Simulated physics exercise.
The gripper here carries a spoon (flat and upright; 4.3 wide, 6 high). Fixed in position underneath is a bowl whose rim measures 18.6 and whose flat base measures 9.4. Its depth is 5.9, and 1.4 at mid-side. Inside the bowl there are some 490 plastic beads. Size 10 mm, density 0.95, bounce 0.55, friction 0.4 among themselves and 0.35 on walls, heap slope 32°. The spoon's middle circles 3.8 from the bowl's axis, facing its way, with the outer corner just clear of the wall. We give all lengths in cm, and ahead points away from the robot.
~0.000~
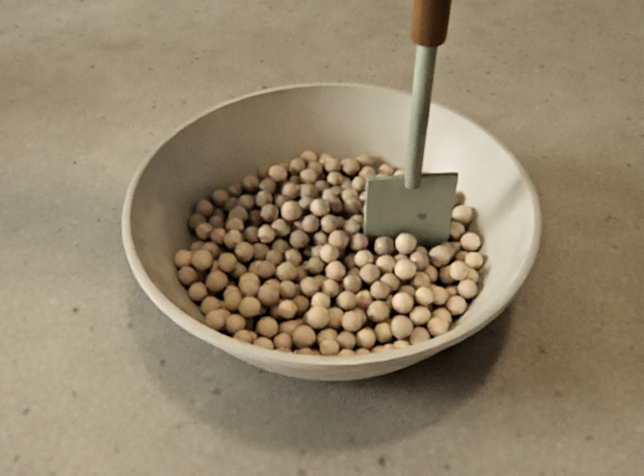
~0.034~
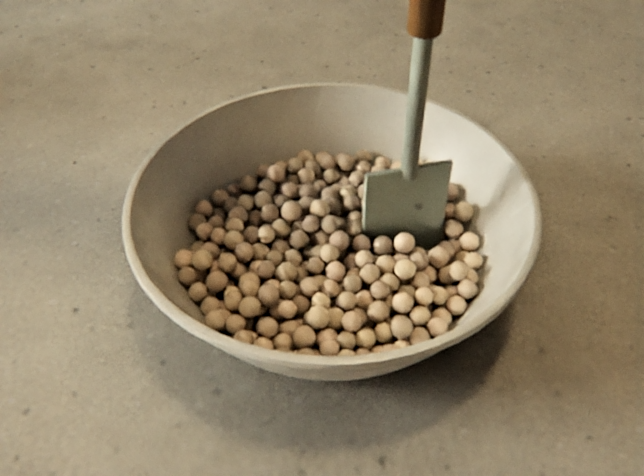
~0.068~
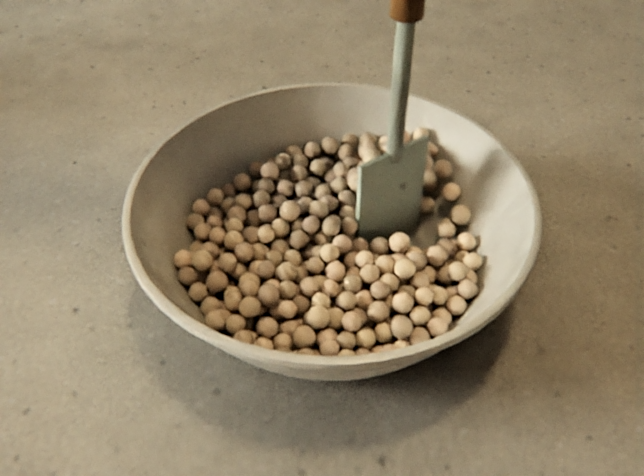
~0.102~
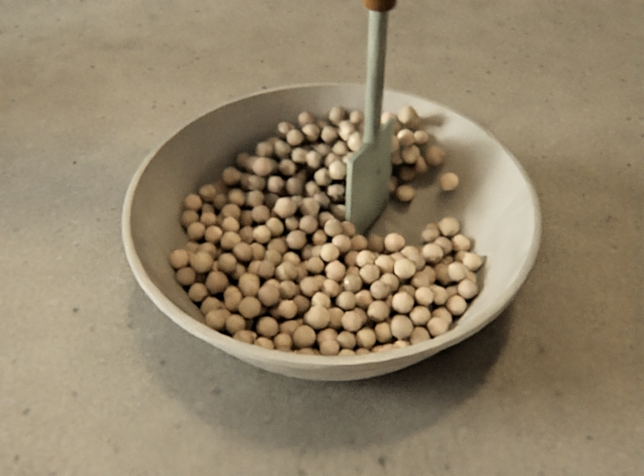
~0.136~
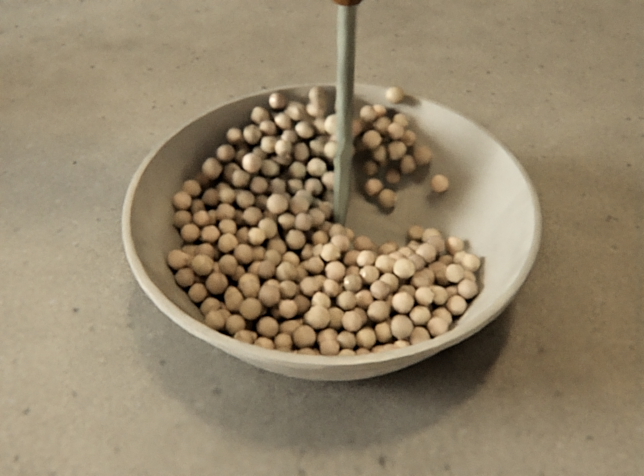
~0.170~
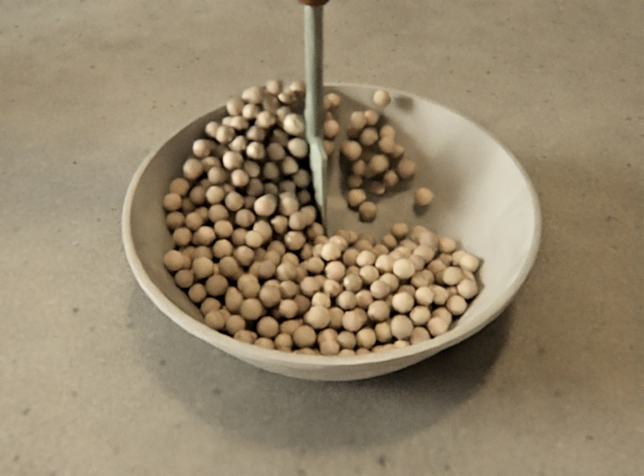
At the start, a flat spatula-like tool with a brown handle stands in small beige balls toward the right of a pale bowl. It sweeps left through them, turning edge-on, while balls pile up at the back left and a gap opens behind it, exposing the bowl's surface.
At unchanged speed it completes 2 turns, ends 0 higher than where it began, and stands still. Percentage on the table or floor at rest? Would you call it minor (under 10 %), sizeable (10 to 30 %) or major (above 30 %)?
I would call it sizeable.
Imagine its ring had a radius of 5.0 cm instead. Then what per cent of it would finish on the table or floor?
Near 30 percent.
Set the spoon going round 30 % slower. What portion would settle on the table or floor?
In that case some 5 per cent.
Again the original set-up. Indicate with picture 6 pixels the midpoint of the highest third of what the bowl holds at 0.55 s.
The upper third is centred close to (451, 212).
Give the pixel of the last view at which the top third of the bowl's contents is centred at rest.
It is centred around (418, 194).
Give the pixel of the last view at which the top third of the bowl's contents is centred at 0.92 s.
In the final view it lies at about (265, 313).
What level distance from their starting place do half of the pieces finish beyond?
Level distance: About 10 cm.
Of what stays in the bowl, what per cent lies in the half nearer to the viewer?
Around 40 per cent of what the bowl keeps.
By 0.55 s, 341° round, highest piece 7 above the table; 451 in the bowl, 36 on the table or floor, 6 in flight or on the tool.
By 0.92 s, 225° round, highest piece 8 above the table; 434 in the bowl, 57 on the table or floor, 2 in flight or on the tool.
By 1.31 s, 0° round, highest piece 7 above the table; 423 in the bowl, 69 on the table or floor, 1 in flight or on the tool.
By 2.01 s, 0° round, highest piece 6 above the table; 423 in the bowl, 70 on the table or floor.
Final count, 423 in the bowl, 70 on the table or floor. That is 14 % on the table or floor.
